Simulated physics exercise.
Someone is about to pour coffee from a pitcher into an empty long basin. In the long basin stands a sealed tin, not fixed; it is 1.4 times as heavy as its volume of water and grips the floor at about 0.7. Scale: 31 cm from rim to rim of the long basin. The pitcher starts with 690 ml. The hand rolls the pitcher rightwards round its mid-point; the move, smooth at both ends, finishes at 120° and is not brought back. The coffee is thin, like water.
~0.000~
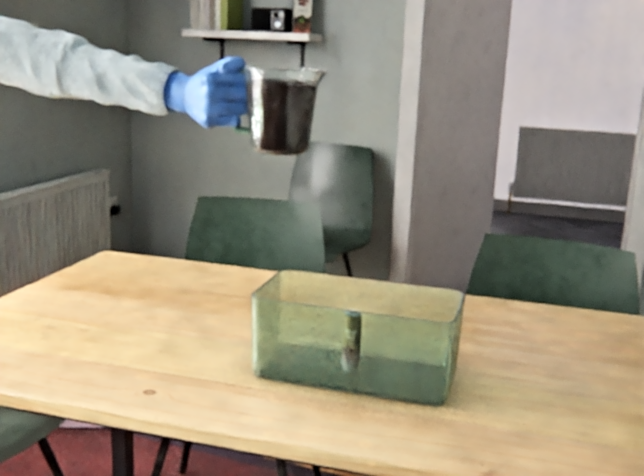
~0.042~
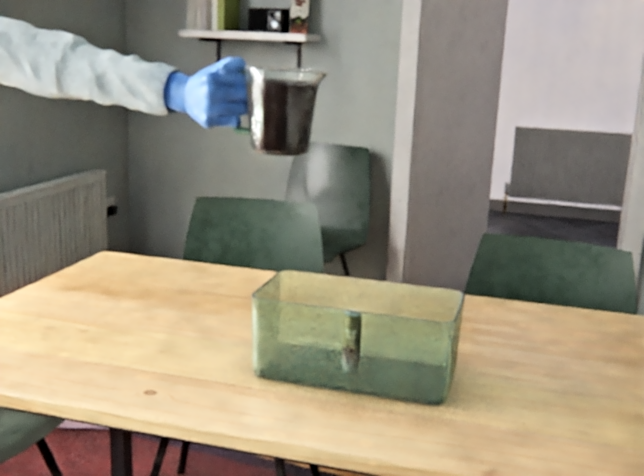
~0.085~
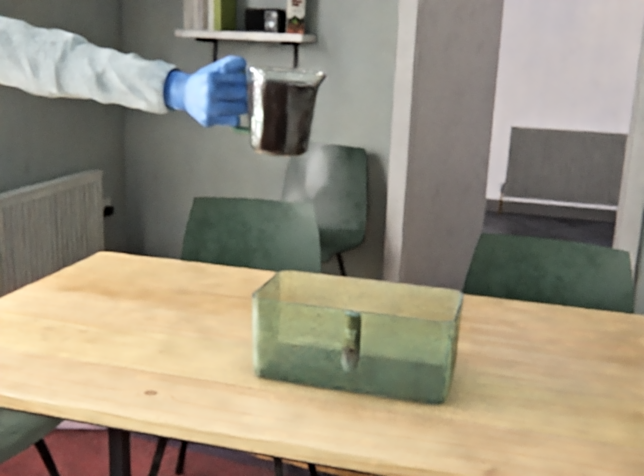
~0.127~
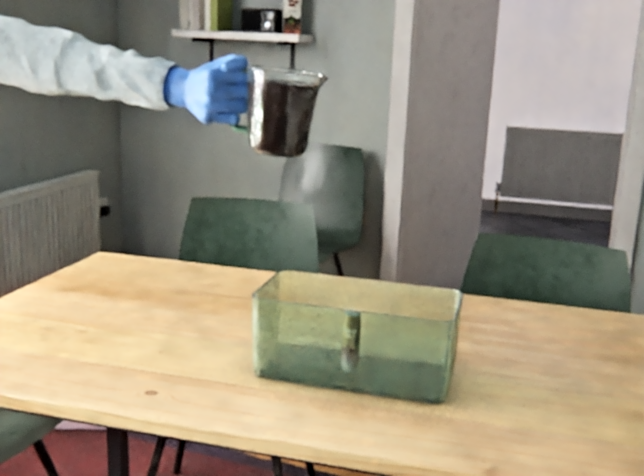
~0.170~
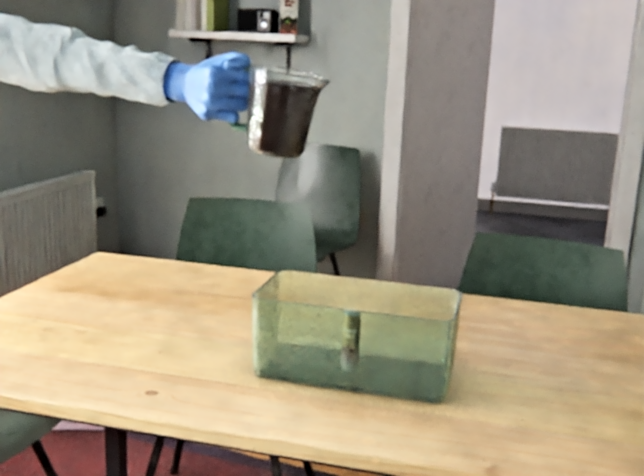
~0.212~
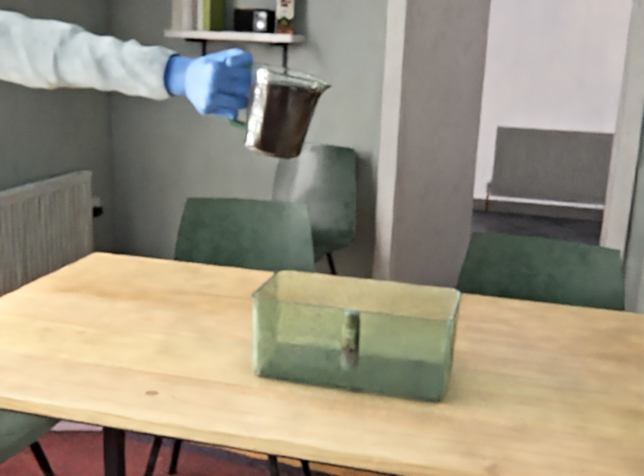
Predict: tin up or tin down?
It keeps standing.
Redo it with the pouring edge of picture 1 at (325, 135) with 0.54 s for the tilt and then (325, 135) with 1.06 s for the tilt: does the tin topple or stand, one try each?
First it topples; then it stays up.
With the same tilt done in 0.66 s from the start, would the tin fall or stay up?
The tin remains upright.
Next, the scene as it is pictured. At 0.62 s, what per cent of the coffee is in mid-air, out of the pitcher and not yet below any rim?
About 26 per cent.
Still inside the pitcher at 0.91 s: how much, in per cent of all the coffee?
Near 10 in a hundred.
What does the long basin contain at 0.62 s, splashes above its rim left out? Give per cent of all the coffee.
Near 2 in a hundred.
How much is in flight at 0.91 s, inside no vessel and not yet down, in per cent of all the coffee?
Near 36 in a hundred.
By 0.62 s the tilt is 75° and 72 per cent is still to pour; the tin stands where it began.
By 0.91 s the tilt is 114° and 11 per cent is still to pour; the tin stands where it began.
By 1.22 s the tilt is 120° and 0 per cent is still to pour; the tin stands where it began.
By 1.56 s the tilt is 120° and 0 per cent is still to pour; the tin stands where it began.
At rest the tin stands where it began.
